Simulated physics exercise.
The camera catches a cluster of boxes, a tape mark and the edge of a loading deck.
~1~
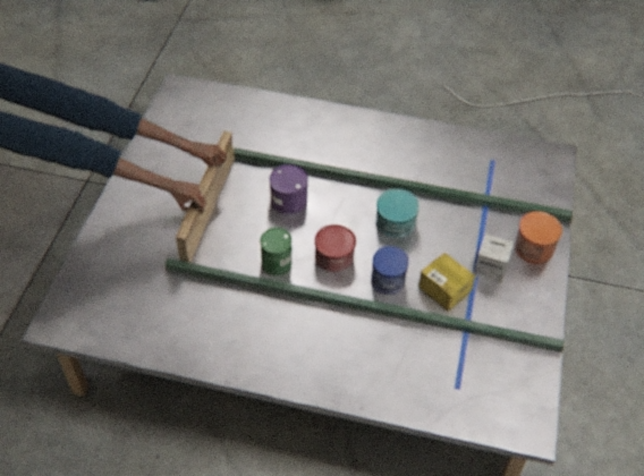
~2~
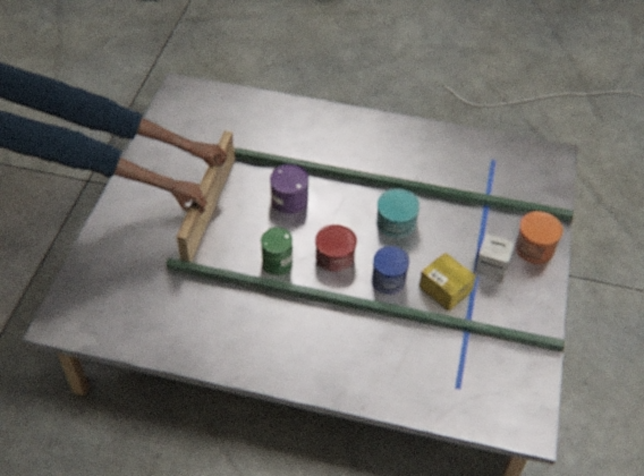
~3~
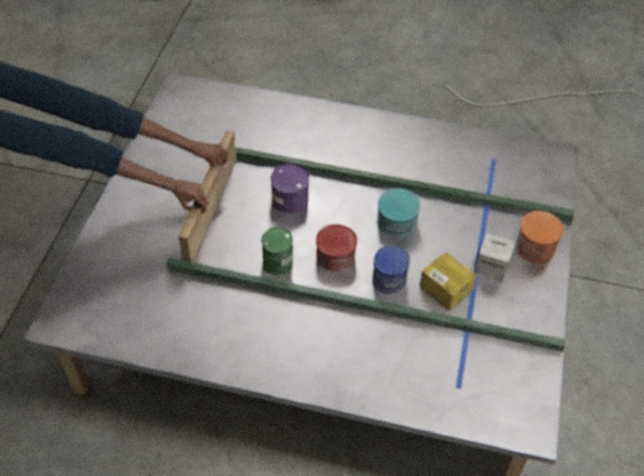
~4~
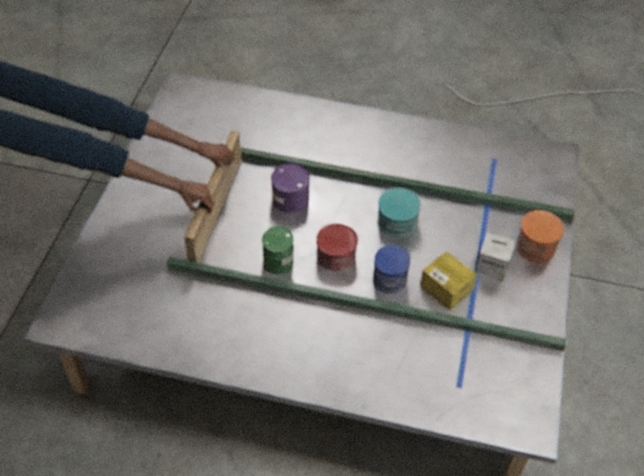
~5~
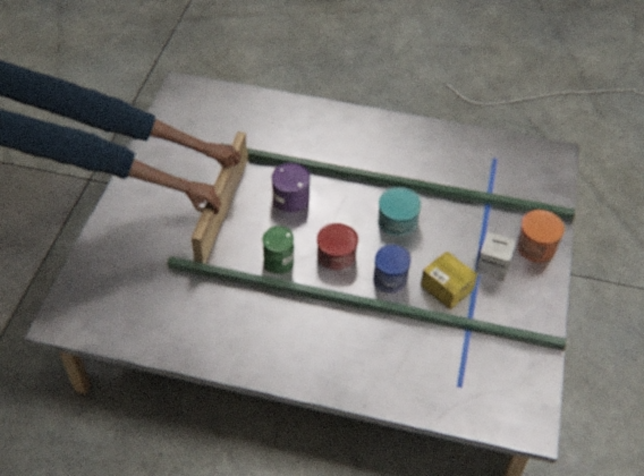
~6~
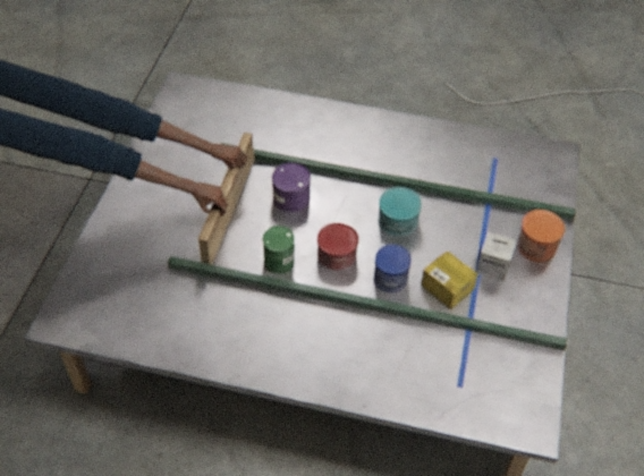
Two hands sliding a wooden plank slightly right between green rails on a table, while the coloured canisters and boxes stay still.
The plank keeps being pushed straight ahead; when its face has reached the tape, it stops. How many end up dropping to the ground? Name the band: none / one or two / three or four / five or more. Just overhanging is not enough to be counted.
Count: One or two.
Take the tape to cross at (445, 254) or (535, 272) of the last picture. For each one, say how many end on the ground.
The counts: 0 and 5.
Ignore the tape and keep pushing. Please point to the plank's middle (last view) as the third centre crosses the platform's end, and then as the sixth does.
Around (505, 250); afterwards around (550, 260).
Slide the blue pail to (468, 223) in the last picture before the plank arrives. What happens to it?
Placed like that, it leaves the surface.
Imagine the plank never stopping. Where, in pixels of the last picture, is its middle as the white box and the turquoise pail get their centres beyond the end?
For the white box, about (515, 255); for the turquoise pail, about (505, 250).
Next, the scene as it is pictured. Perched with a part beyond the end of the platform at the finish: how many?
The number is 1.
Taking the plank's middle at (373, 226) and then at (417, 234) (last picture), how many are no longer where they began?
6 and 7.
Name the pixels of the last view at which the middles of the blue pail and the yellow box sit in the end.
Near (527, 298) and (566, 299).
A little later, none off yet; orange pail at rest near (540, 236); white box at rest near (496, 257); yellow box at rest near (449, 280).
Next, none off yet; orange pail at rest near (540, 236); white box moving near (498, 256); yellow box shifted about its own width near (480, 283).
When it is over, the number that fall off is one or two; down, orange pail.
